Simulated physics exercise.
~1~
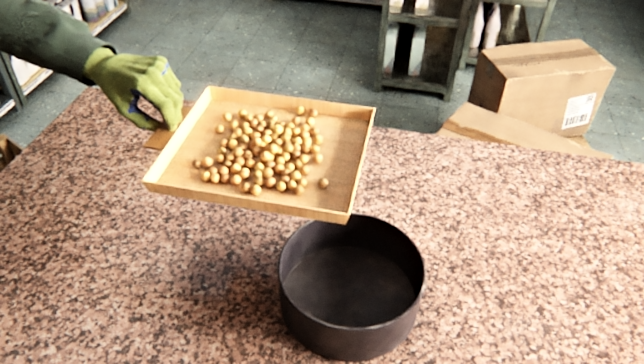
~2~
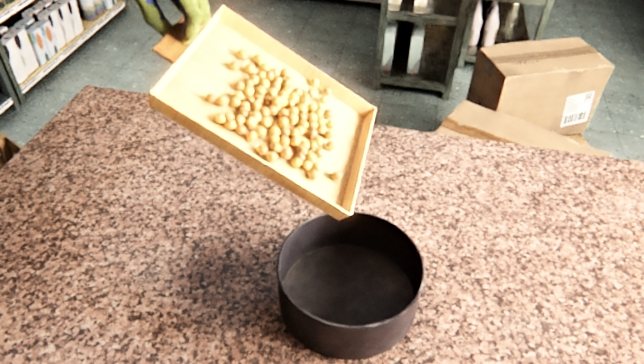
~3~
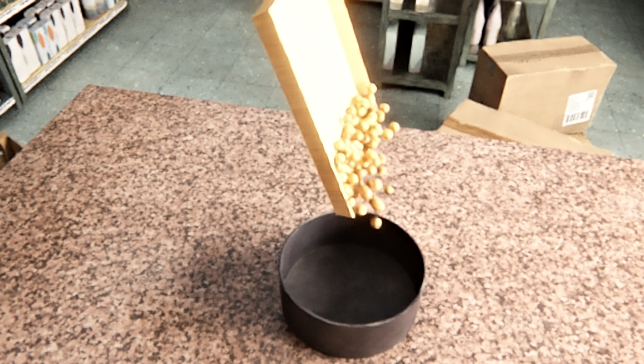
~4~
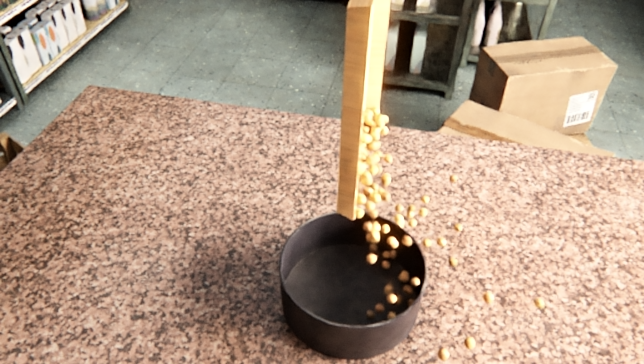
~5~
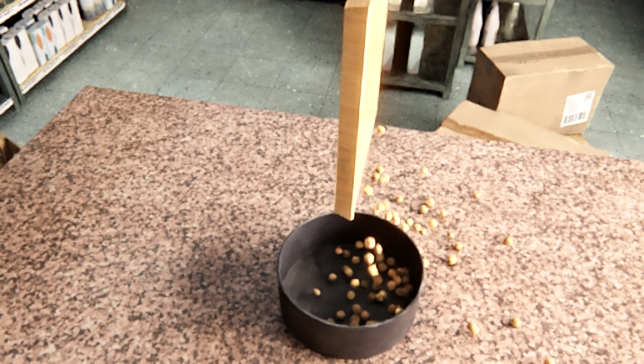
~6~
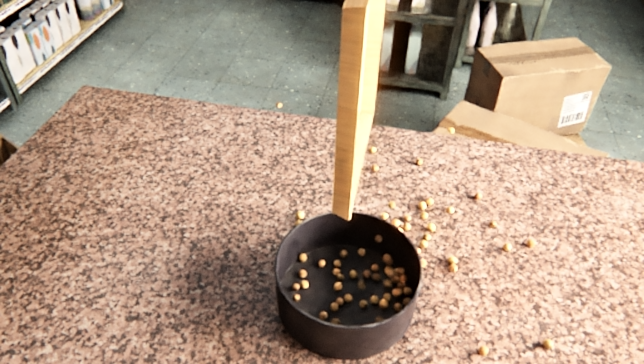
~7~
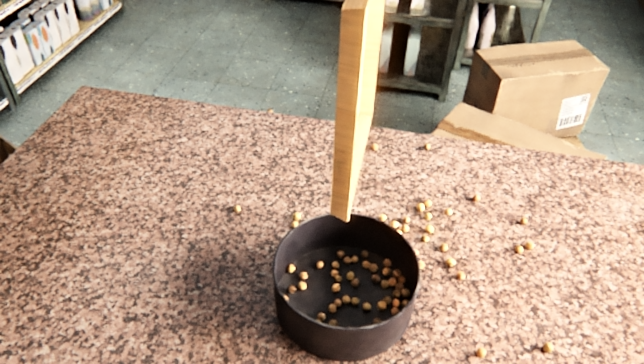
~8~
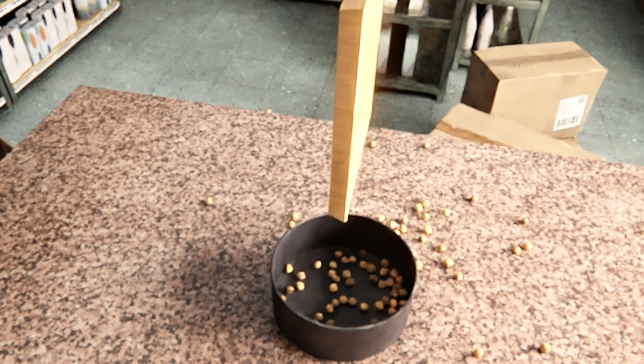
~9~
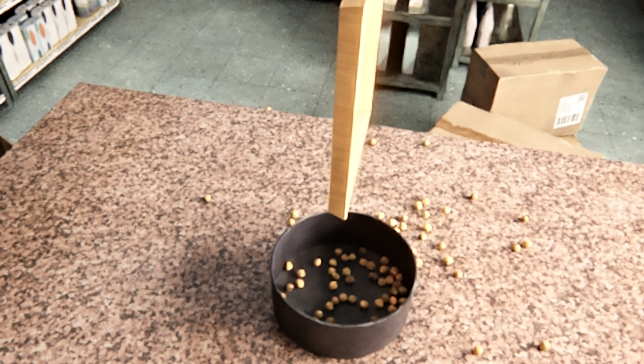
Wooden beads sliding off a tray tipped upright by a gloved hand, many landing in a dark pot, others scattering across the speckled tabletop.
